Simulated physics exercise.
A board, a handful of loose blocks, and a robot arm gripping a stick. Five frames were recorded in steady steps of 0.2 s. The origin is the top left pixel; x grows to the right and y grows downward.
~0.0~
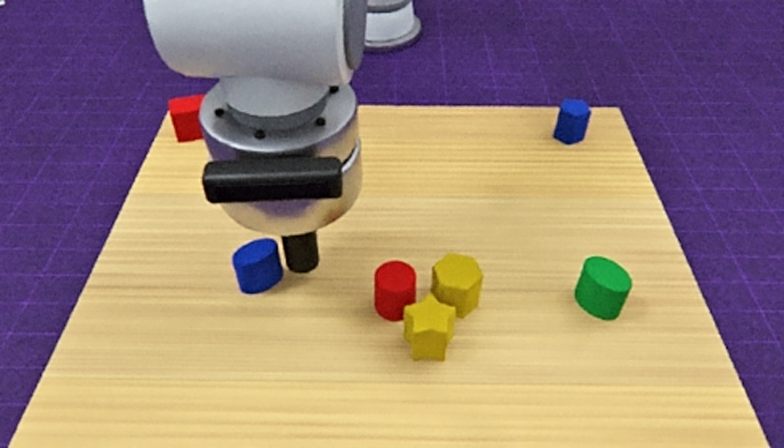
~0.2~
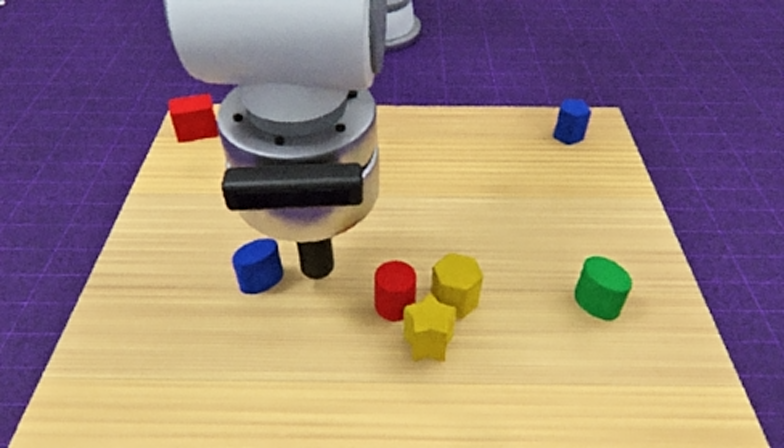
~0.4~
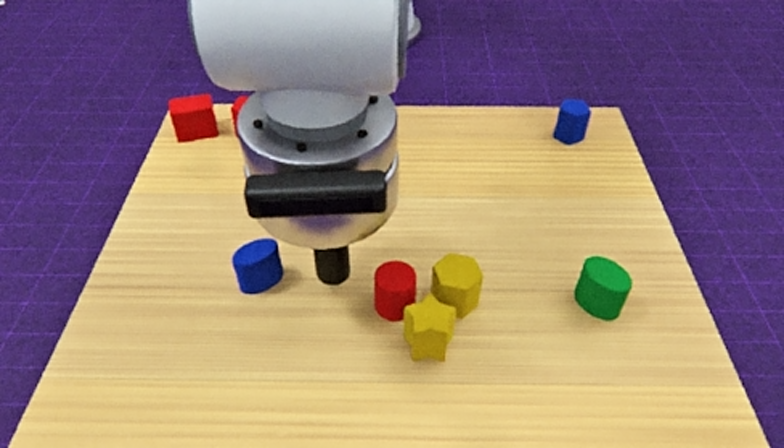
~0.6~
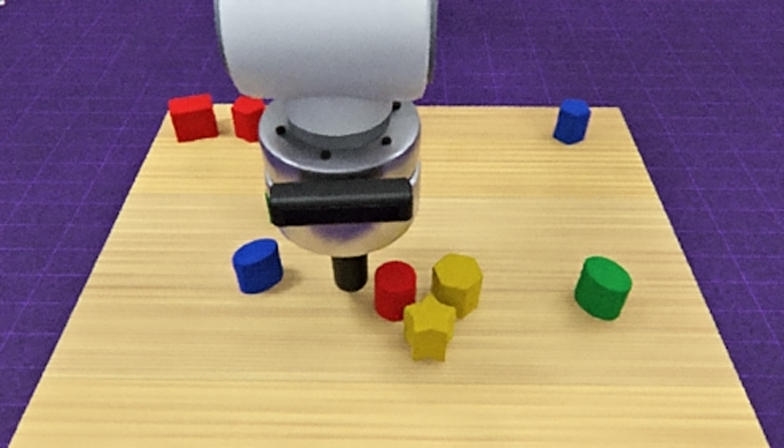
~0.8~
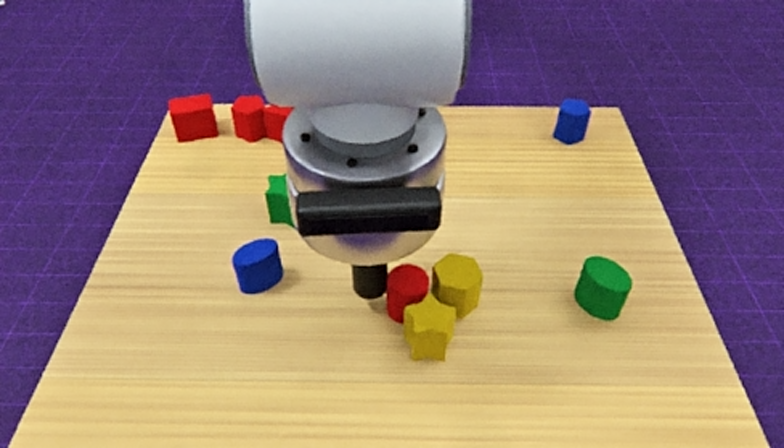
Robot arm moving a short black stick rightward across a wooden board of coloured blocks, then nudging a red cylinder slightly right.
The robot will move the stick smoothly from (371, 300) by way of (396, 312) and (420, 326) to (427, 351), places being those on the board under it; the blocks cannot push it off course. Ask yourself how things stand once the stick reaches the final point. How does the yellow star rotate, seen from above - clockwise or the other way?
From the top: Clockwise.
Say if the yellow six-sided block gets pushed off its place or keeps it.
It will be nudged away from its spot.
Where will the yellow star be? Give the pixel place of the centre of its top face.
Its top face will be centred at roughly (460, 344).
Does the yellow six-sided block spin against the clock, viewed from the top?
Final answer: Yes.
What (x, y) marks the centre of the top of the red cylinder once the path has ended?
Somewhere near (466, 297).
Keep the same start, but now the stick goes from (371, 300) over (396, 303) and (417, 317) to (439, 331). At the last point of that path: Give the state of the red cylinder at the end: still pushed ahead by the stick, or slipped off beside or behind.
Most likely the red cylinder stays ahead.
What follows on the original path. Halfway along, stick at (410, 306); red cylinder at (451, 291); yellow star at (445, 324), turned 45° clockwise; yellow six-sided block at (481, 268), turned 30° anticlockwise.
At the end, stick at (428, 338); red cylinder at (466, 297); yellow star at (460, 344), turned 60° clockwise; yellow six-sided block at (485, 267), turned 40° anticlockwise.
